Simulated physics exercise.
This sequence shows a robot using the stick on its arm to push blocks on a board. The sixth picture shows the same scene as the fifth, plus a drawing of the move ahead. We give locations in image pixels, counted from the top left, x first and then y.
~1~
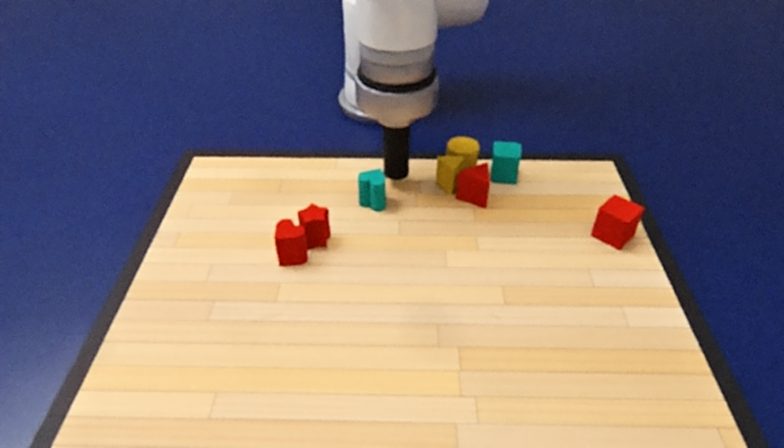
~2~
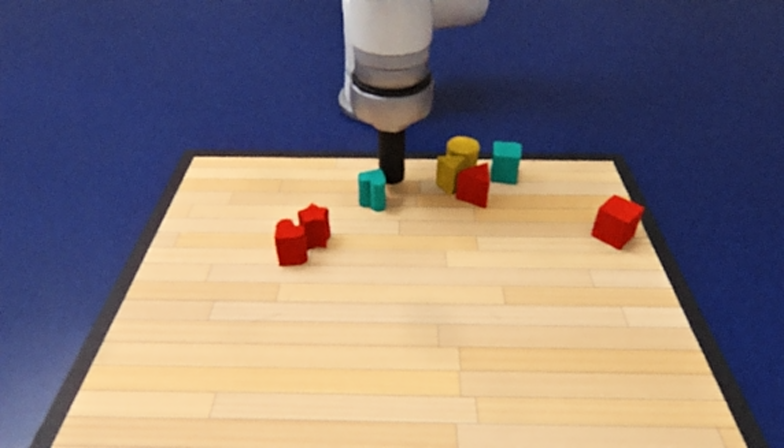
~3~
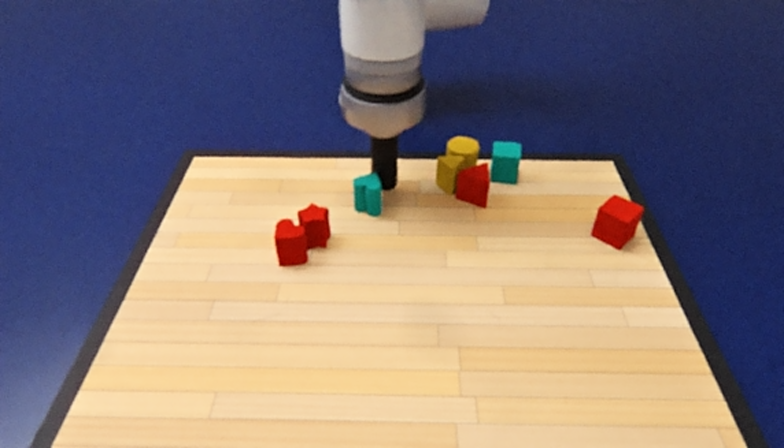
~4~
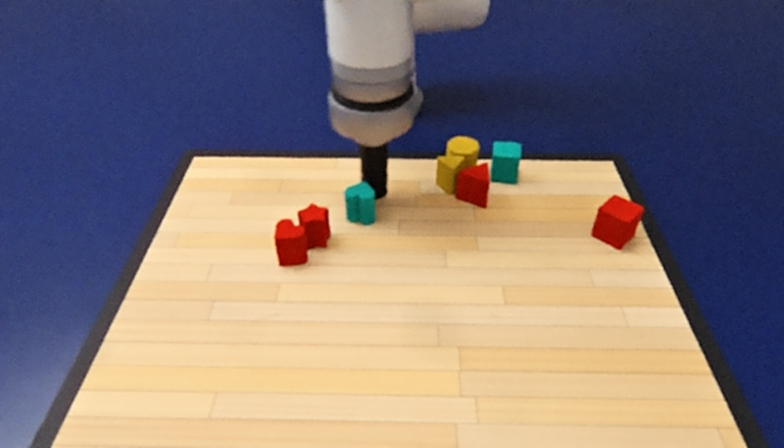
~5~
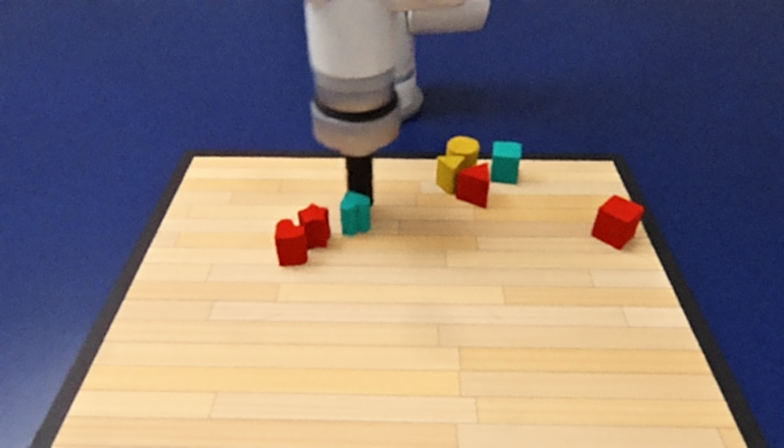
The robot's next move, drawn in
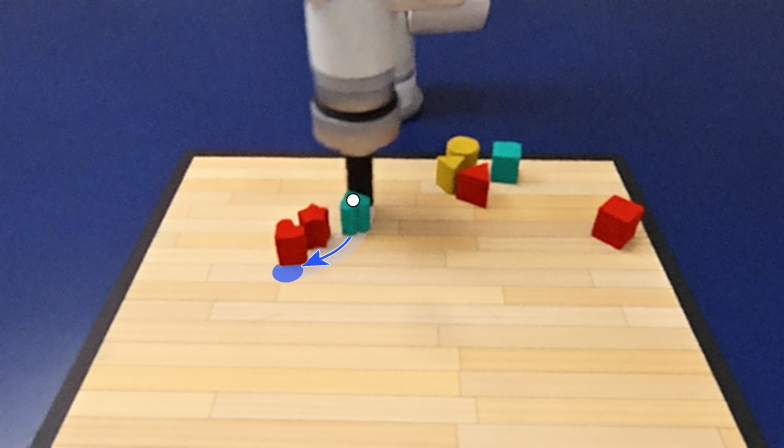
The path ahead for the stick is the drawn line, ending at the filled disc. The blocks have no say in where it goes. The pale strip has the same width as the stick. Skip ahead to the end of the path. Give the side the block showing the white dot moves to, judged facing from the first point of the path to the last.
It's going to go left.
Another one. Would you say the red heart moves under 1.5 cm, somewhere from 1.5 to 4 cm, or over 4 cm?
Verdict: From 1.5 to 4 cm.
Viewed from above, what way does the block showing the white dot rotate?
Viewed from overhead, the block showing the white dot winds up turned anticlockwise.
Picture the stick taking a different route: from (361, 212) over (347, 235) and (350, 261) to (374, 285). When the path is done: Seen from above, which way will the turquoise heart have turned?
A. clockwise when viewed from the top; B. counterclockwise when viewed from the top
Answer: A.
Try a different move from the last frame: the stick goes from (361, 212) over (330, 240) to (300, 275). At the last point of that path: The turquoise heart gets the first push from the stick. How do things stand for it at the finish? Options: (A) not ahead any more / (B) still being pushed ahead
I choose A.
Path on the board, from (361, 212) over (351, 236) and (325, 257) to (288, 271); the dot is on the turquoise heart.
The first path, step by step. One third of the way, stick at (350, 226); turquoise heart at (344, 226), turned 20° anticlockwise.
Two thirds of the way, stick at (324, 247); red star block at (308, 214), turned 40° clockwise; turquoise heart at (333, 246), turned 50° anticlockwise.
At the end, stick at (286, 261); red heart at (264, 231), turned 75° clockwise; red star block at (306, 215), turned 55° clockwise; turquoise heart at (333, 246), turned 50° anticlockwise.
